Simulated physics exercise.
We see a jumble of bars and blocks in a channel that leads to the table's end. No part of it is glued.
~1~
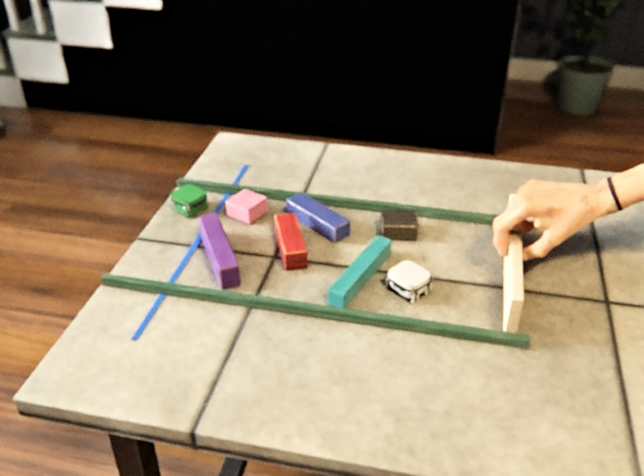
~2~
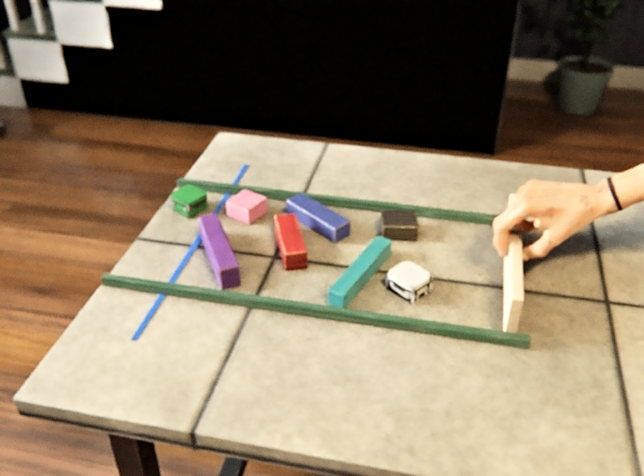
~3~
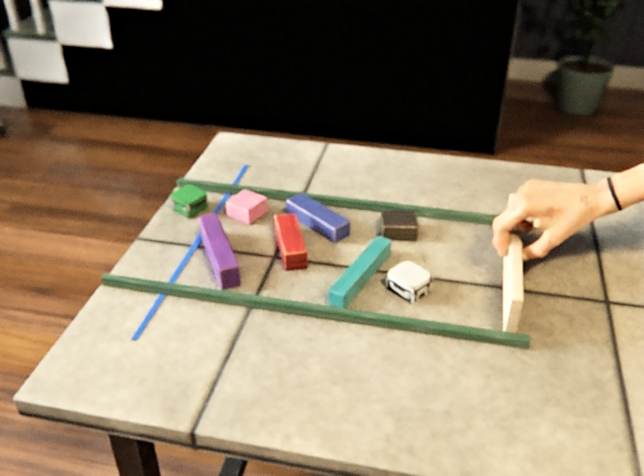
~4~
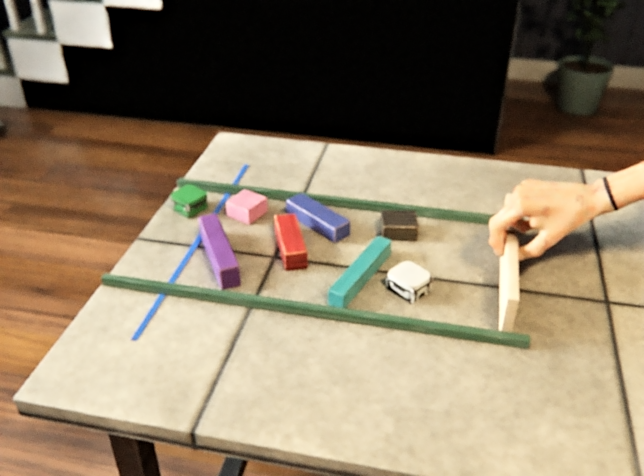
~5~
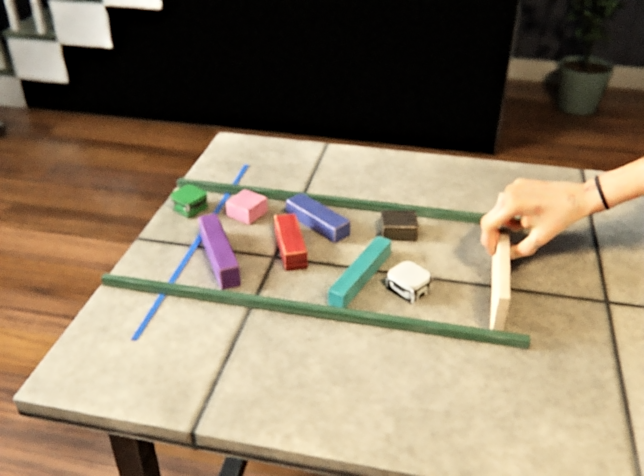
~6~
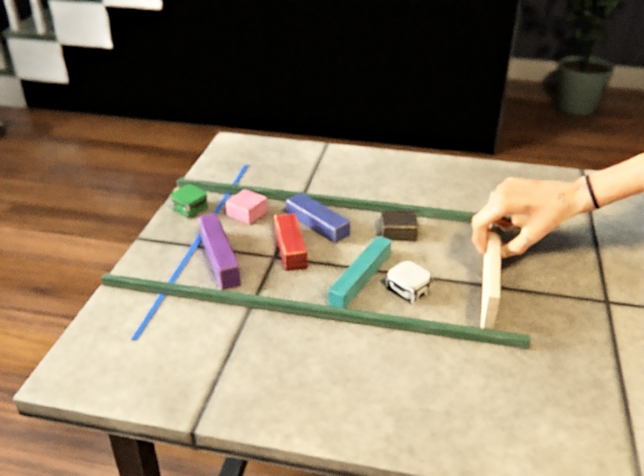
A hand holding a pale board upright, then sliding it slightly left between green rails toward motionless colourful blocks on a tiled table.
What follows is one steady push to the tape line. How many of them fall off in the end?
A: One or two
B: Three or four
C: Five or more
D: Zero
(B) Three or four.
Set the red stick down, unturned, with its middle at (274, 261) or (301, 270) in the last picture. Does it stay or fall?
In that order: Stays aboard, then stays aboard.
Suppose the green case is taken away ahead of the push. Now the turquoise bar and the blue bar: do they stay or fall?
The turquoise bar stays put; the blue bar stays put.
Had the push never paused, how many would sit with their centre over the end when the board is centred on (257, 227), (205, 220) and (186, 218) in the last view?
The counts would come out as 0, 3 and 5.
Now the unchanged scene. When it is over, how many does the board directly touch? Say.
That makes 2.
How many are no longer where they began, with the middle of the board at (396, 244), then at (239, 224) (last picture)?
First 3, after that 8.
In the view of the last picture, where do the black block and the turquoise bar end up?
Middles: Around (203, 199) and around (149, 246).
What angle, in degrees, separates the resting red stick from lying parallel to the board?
Angle: Around 10°.
A little later, none off yet; green case at rest near (190, 202); purple stick at rest near (219, 250); pink block at rest near (247, 207).
When it is over, the number that fall off is three or four; down, pink block, purple stick and green case.
